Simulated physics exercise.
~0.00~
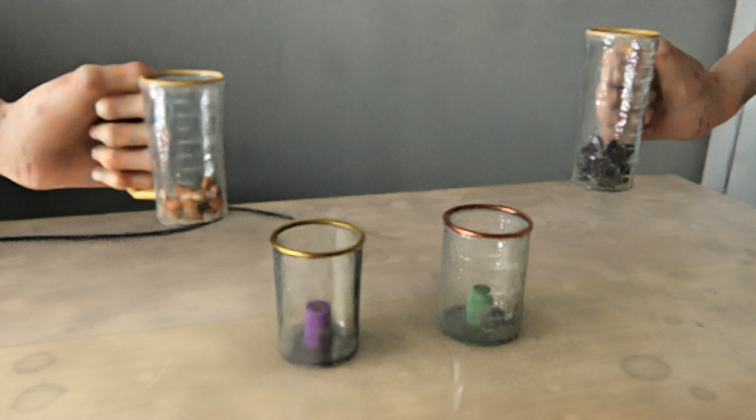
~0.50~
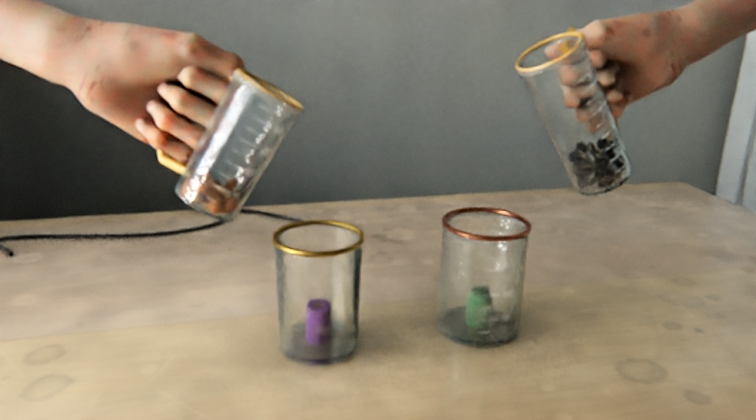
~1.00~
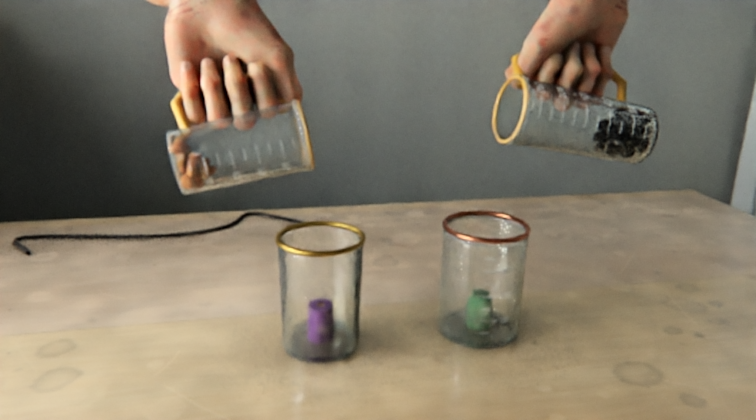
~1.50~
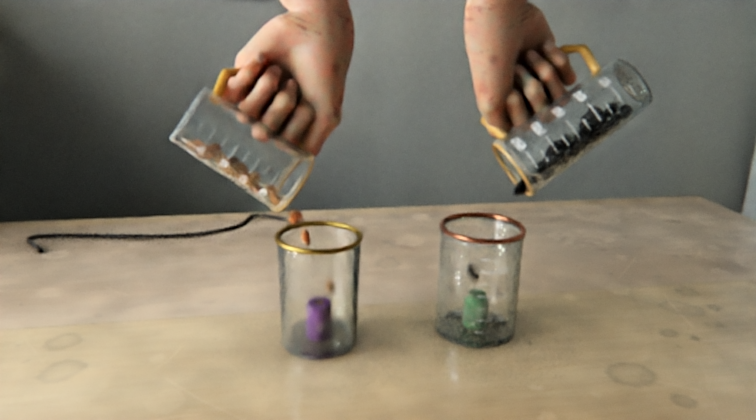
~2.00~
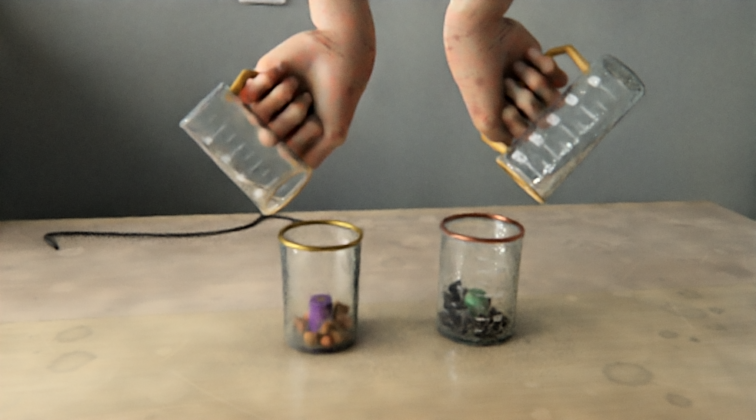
Two hands tip cups of brown and black pieces into glasses, leaving both objects showing.
